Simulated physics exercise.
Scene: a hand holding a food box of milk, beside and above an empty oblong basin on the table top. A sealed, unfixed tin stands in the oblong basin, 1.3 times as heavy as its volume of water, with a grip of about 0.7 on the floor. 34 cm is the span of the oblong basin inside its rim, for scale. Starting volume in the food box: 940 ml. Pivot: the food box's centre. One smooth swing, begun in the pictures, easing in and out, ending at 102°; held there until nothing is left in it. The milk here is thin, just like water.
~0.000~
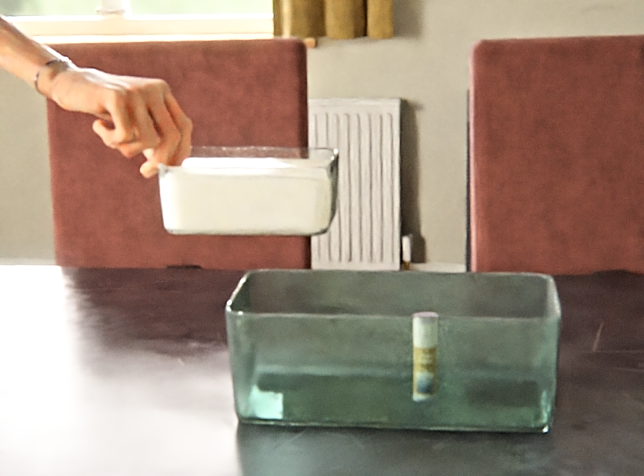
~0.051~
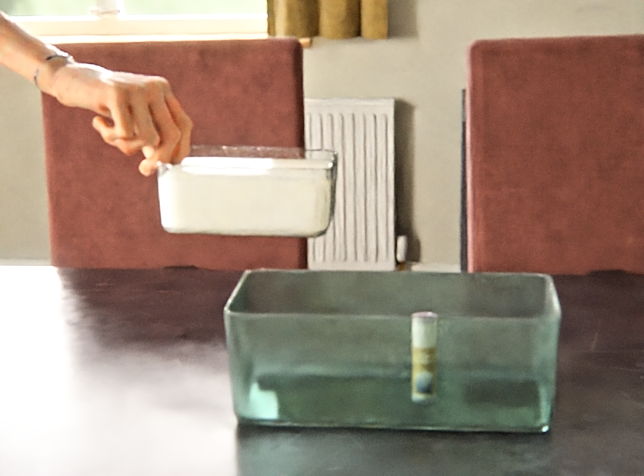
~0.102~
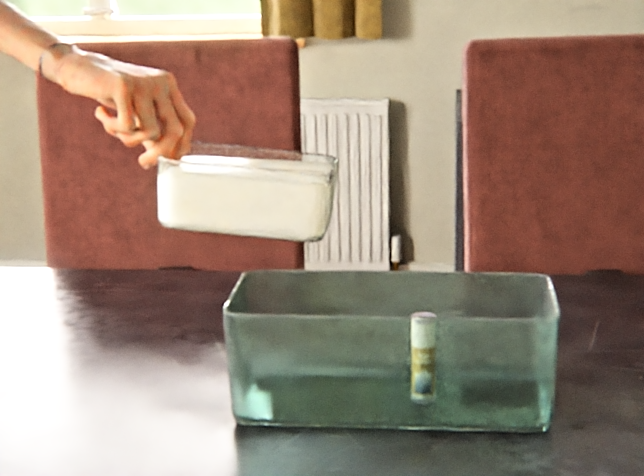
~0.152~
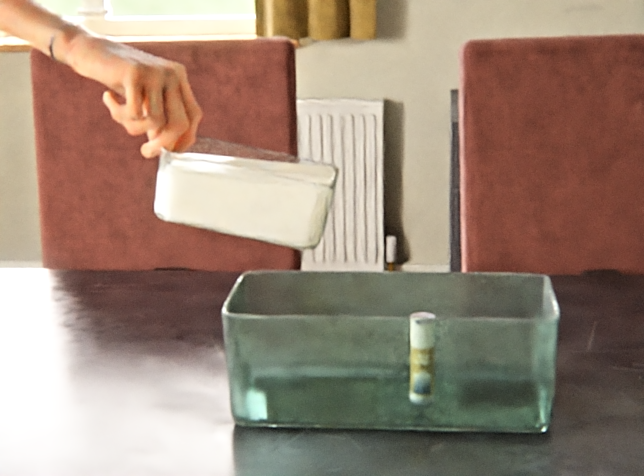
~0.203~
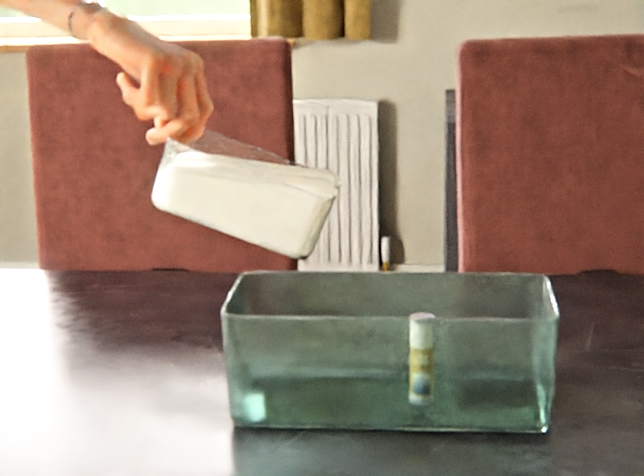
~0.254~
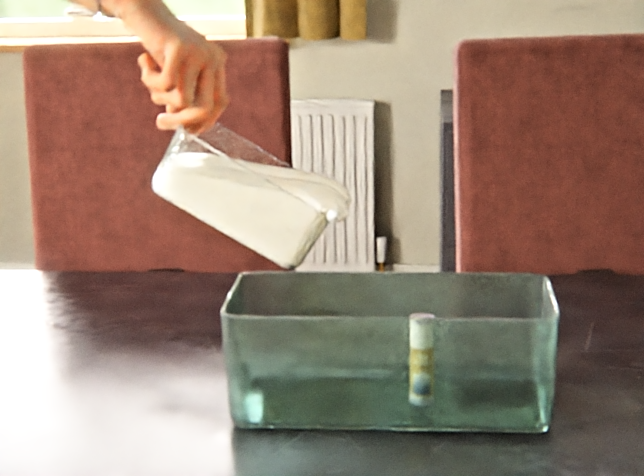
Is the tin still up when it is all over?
No, the tin goes over.
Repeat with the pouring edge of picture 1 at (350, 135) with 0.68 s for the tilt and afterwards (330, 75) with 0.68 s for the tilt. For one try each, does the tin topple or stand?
First it tips over; then it tips over.
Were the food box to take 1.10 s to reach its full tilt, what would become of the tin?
With that tilt, the tin tips.
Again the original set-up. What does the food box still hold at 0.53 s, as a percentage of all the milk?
Some 16 % of it is still there.
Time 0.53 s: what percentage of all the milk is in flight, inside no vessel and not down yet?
Roughly 26 percent.
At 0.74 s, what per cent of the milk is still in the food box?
Remaining share: Approx. 2 %.
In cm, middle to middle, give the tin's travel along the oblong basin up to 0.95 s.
Close to 7 cm.
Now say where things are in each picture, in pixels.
It leans 0°; its right rim is at (334, 160); the milk meets the walls at (171, 167) and (333, 168); the oblong basin's rim runs from (237, 292) to (556, 298); the tin's top is at (426, 320), in the first frame.
It leans 1°; its right rim is at (334, 162); the milk meets the walls at (170, 167) and (332, 169), in the second frame.
It leans 6°; its right rim is at (334, 168); the milk meets the walls at (170, 164) and (333, 172), in the third frame.
It leans 12°; its right rim is at (335, 178); the milk meets the walls at (170, 163) and (334, 175), in the fourth frame.
It leans 21°; its right rim is at (336, 192); the milk meets the walls at (170, 163) and (339, 187); 2 per cent is over the edge, in the fifth frame.
It leans 31°; its right rim is at (334, 208); the milk meets the walls at (168, 161) and (324, 192); 8 per cent is over the edge, in the sixth frame.
Then, 0.53 s in, the tilt is 91° and 15 per cent is still to pour; the tin stands where it began.
Then, 0.74 s in, the tilt is 102° and 2 per cent is still to pour; the tin leans 23°.
Then, 0.95 s in, the tilt is 102° and 0 per cent is still to pour; the tin lies on its side.
Then, 1.18 s in, the tilt is 102° and 0 per cent is still to pour; the tin lies on its side.
Finally, the tin lies on its side.
